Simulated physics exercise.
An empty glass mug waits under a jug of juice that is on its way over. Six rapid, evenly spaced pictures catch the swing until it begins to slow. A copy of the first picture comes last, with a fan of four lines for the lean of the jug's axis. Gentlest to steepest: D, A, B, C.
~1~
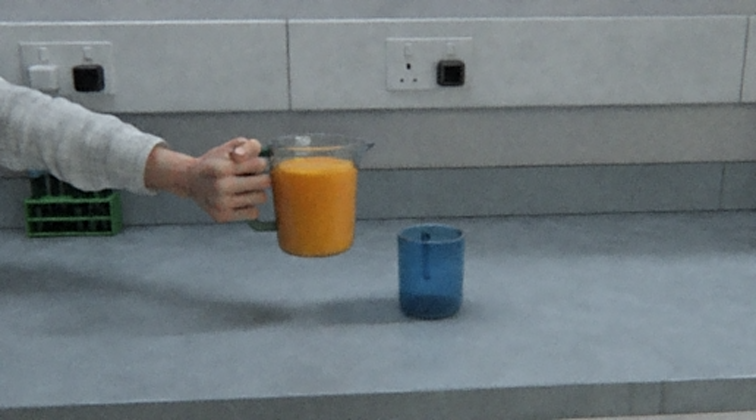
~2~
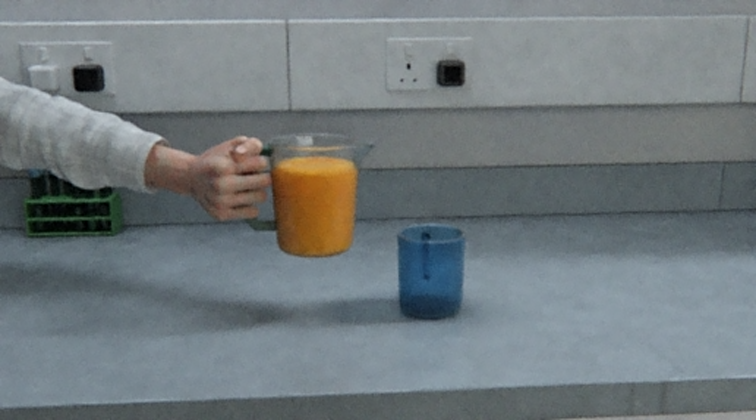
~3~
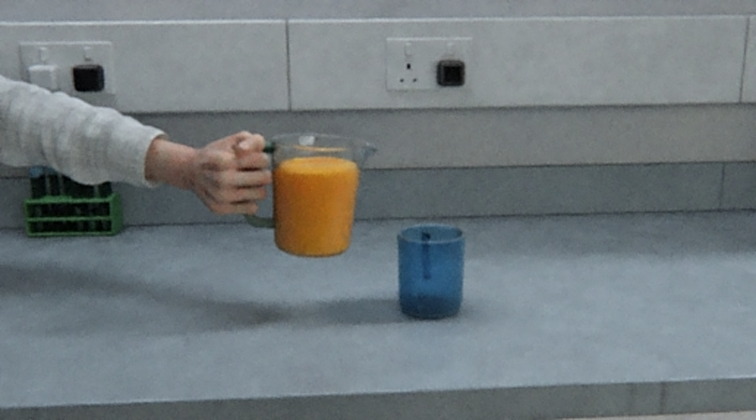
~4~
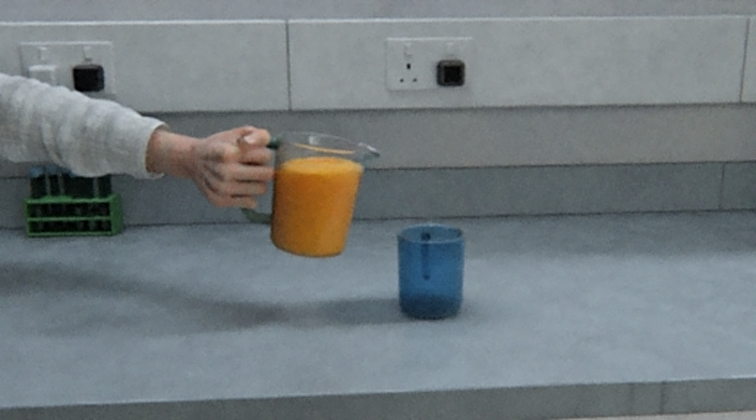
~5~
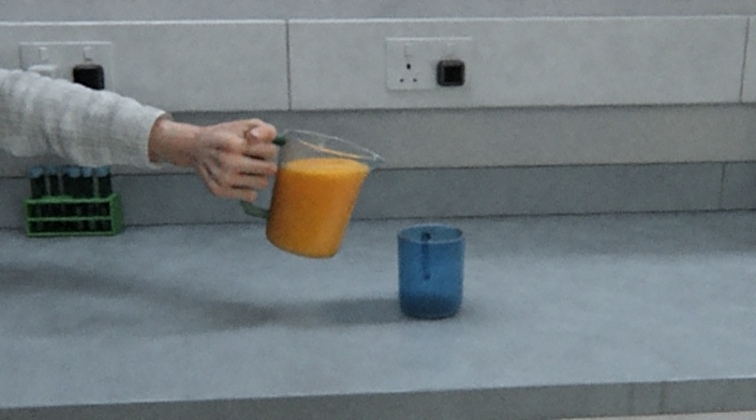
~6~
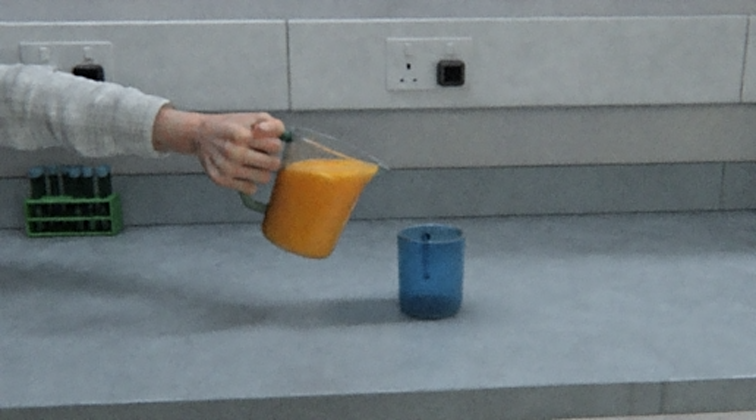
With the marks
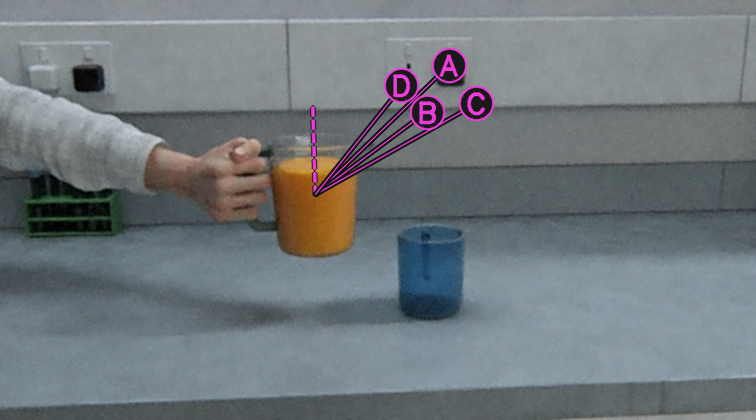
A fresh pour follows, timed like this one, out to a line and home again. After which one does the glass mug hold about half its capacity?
Line B does it best.
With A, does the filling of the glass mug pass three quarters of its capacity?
No, less.
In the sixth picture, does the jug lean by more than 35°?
No, it does not.
On the marked copy, A at (436, 77); B at (412, 121); C at (461, 112); D at (391, 99).
With A, the glass mug ends with about 33 % of what it can hold.
With B, the glass mug ends with about 49 % of what it can hold.
With C, the glass mug ends with about 68 % of what it can hold.
With D, the glass mug ends with about 20 % of what it can hold.
